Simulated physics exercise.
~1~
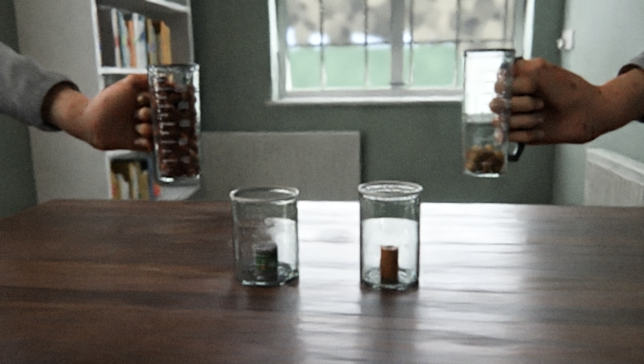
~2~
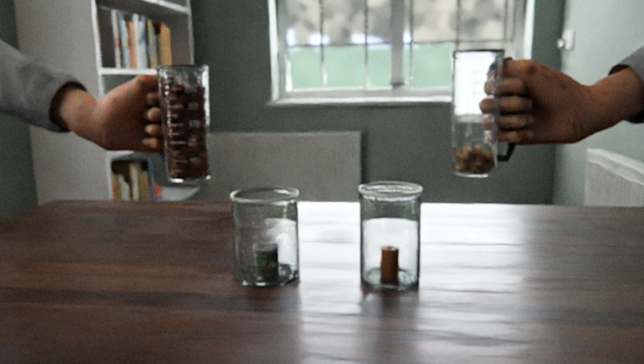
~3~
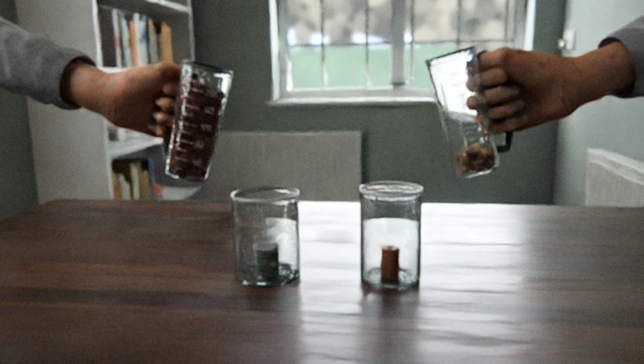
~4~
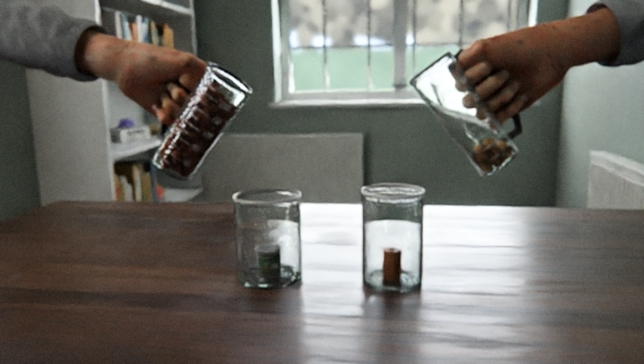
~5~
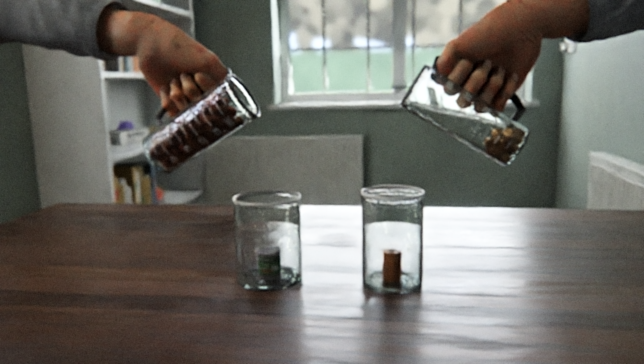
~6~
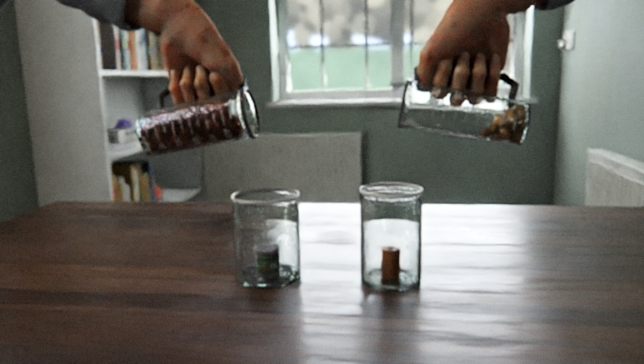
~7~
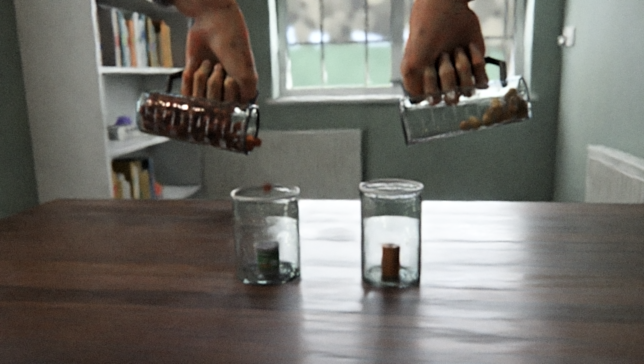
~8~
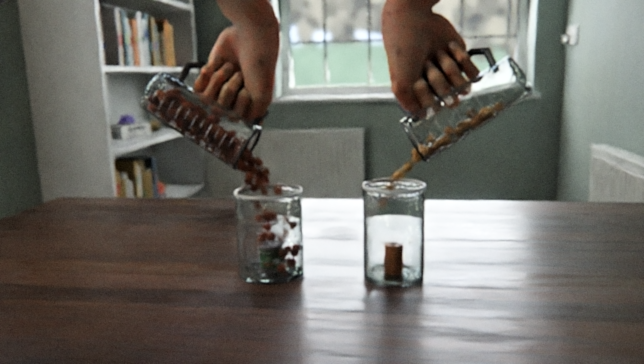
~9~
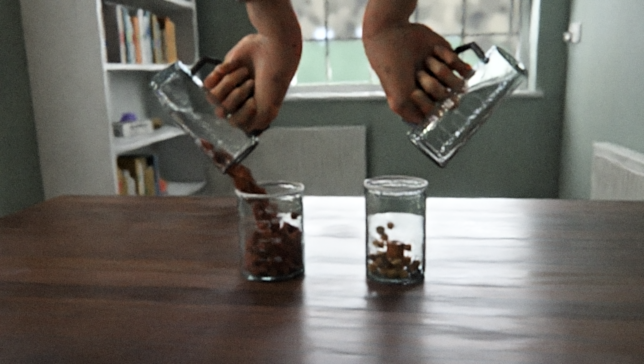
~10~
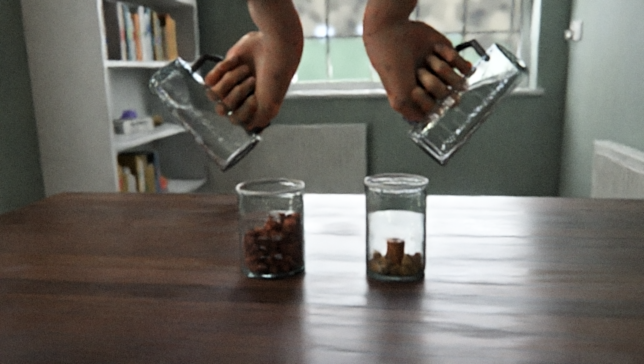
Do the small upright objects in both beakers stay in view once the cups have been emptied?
No, only the right one does. The left object is buried under the reddish-brown pieces, while the right one still sticks out above the shallow tan layer.
In the video, two hands tip clear cups of small pieces into two glass beakers on a wooden table, each holding a small upright object. The reddish-brown pieces bury the left object, while the smaller tan load leaves the right one sticking out.
